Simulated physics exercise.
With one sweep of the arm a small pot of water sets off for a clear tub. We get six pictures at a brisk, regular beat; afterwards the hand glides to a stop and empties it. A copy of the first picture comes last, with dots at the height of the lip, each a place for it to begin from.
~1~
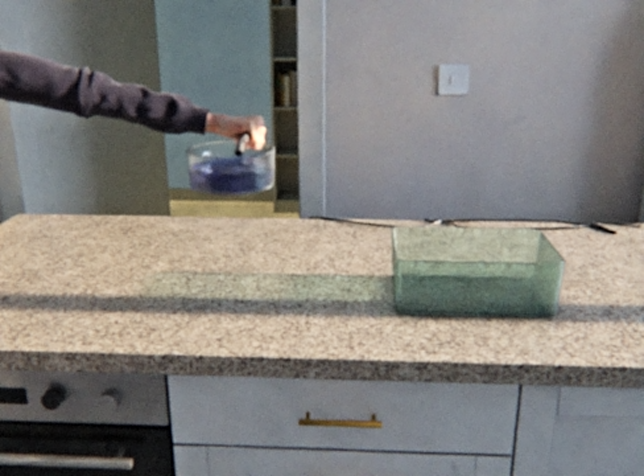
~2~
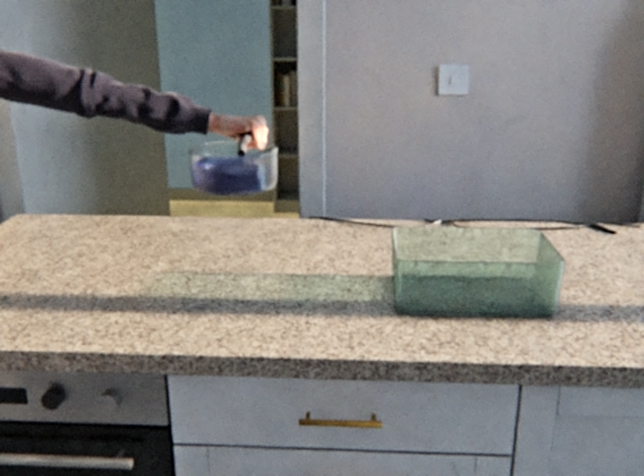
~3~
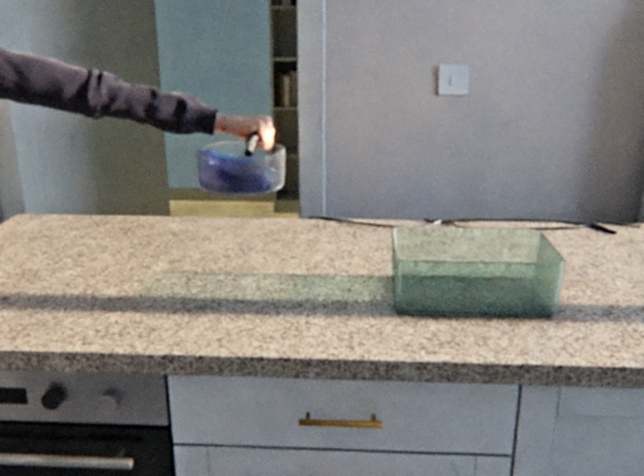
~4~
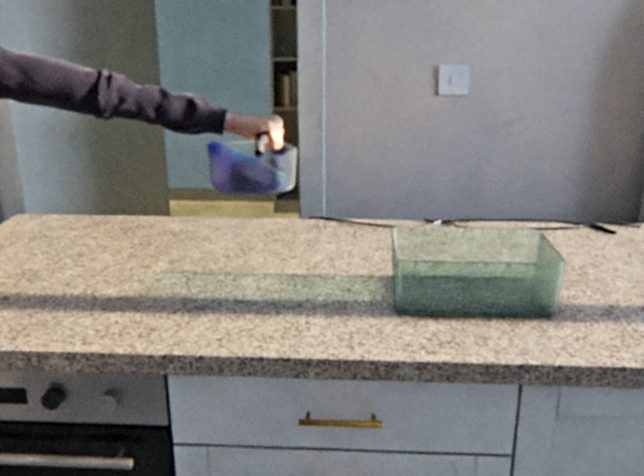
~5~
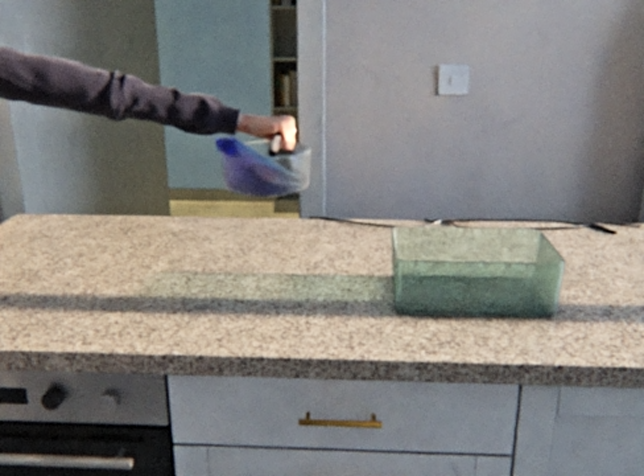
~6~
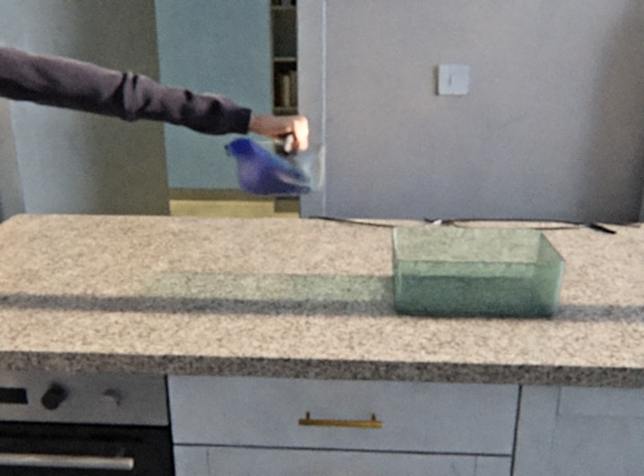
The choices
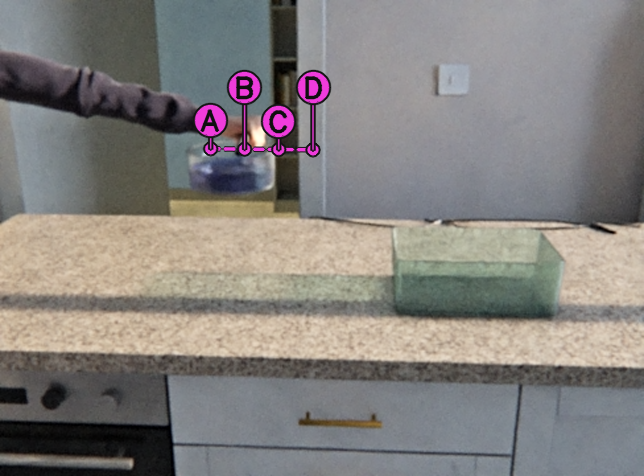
A kitchen is seen from the front across a speckled stone worktop, with pale drawers and part of an oven below and a grey wall with a switch behind. A dark-sleeved arm reaches in from the left holding a small clear pot of bluish water, and a greenish clear tub sits right of centre. The arm moves steadily right as the water surges up the pot's left side and over the rim.
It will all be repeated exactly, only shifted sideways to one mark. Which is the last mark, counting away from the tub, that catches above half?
Dot D just does it.
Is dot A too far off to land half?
Yes.
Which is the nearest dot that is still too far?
It is C.
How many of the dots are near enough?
One.
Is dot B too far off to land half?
Yes, that goes wrong.
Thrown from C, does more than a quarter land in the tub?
Yes.
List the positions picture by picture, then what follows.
In the first picture, upright, lip at (273, 149); tub from (395, 311) to (556, 315); nothing has left yet.
In the second picture, upright, lip at (275, 149); nothing has left yet.
In the third picture, upright, lip at (283, 149); nothing has left yet.
In the fourth picture, upright, lip at (294, 149); water is over the rim, down to (218, 149).
In the fifth picture, upright, lip at (308, 149); water is over the rim, down to (226, 149).
In the sixth picture, upright, lip at (322, 150); water is over the rim, down to (232, 153).
In magenta, A at (210, 148); B at (244, 149); C at (278, 149); D at (313, 149).
With A, about 5 % lands in the tub, 95 % falls short.
With B, about 16 % lands in the tub, 83 % falls short.
With C, about 35 % lands in the tub, 60 % falls short and 5 % goes beside or beyond.
With D, about 62 % lands in the tub, 30 % falls short and 8 % goes beside or beyond.
